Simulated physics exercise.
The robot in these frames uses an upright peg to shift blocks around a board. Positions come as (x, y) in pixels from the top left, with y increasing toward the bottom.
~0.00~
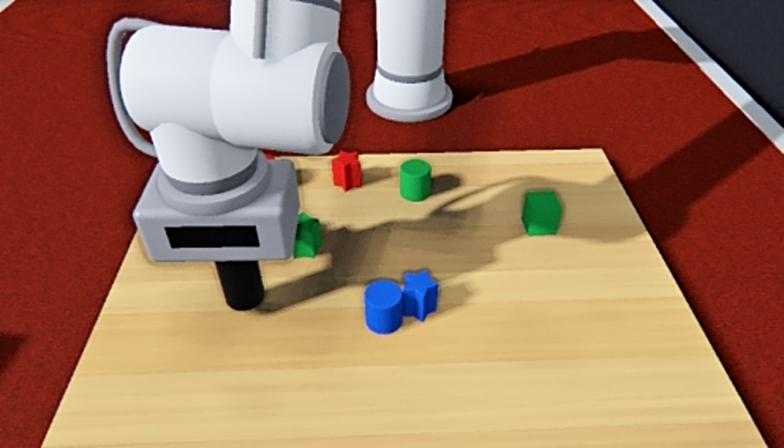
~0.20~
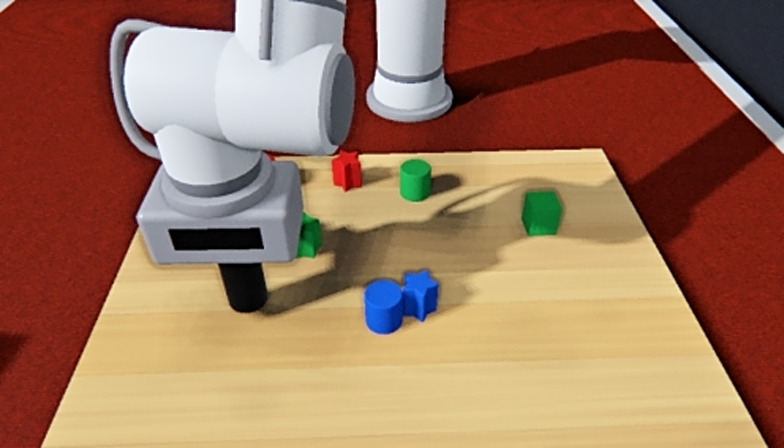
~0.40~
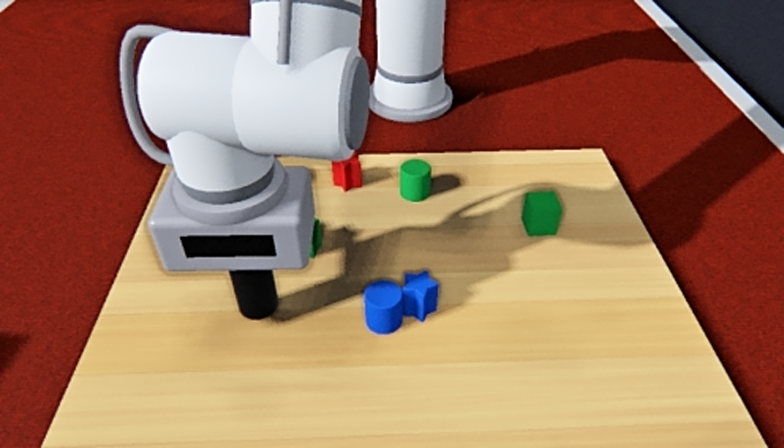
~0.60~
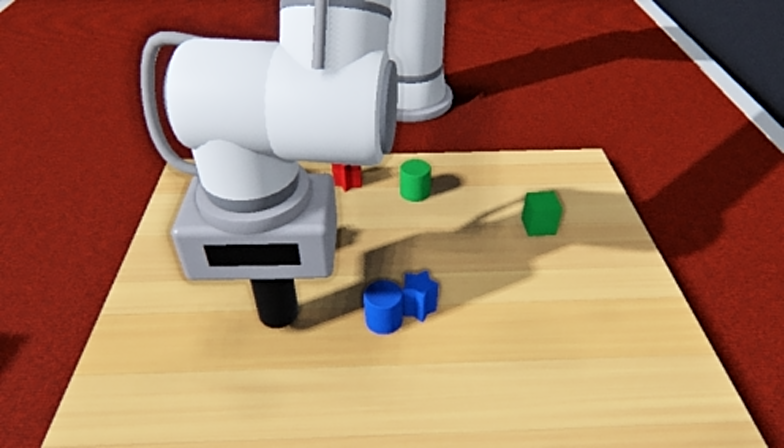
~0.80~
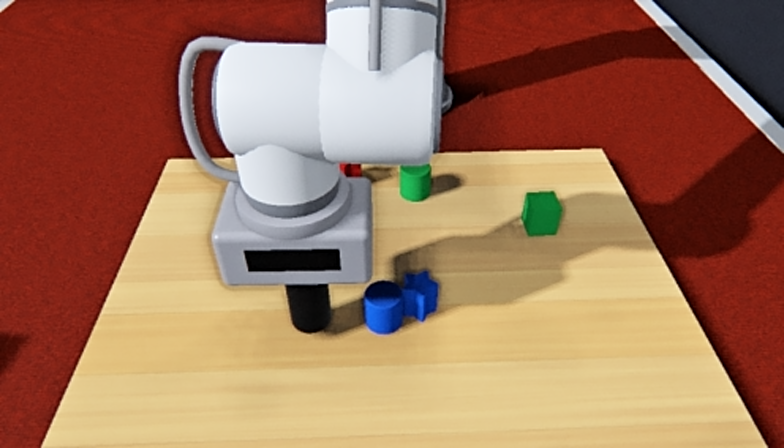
In the video, a white and gray robot arm with a black peg moves slowly rightward over a wooden board, nearing a blue cylinder beside a blue star-shaped block, while the red, green and blue blocks in view stay still.
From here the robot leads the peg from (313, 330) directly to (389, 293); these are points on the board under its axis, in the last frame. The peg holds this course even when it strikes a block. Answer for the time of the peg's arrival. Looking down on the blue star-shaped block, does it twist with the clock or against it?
Its spin: Anticlockwise.
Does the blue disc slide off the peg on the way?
I expect so.
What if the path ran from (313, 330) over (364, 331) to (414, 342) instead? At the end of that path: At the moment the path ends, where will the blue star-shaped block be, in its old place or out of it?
Shifted.
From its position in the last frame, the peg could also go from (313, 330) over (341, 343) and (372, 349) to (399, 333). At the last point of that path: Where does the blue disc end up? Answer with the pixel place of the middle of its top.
That would be at about pixel (394, 276).
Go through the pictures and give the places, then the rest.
Peg tip at (246, 298); block tops, blue disc at (383, 293); blue star-shaped block at (420, 282), in the first picture.
Peg at (249, 300); blocks unchanged, in the second picture.
Peg at (259, 307); blocks unchanged, in the third picture.
Peg at (279, 315); blocks unchanged, in the fourth picture.
Peg at (312, 319); blue disc at (383, 293); blue star-shaped block at (420, 282), in the fifth picture.
On the path given first. Halfway along, peg at (352, 300); blue disc at (387, 293).
At the end, peg at (389, 283); blue disc at (403, 293); blue star-shaped block at (432, 282), turned 35° anticlockwise.
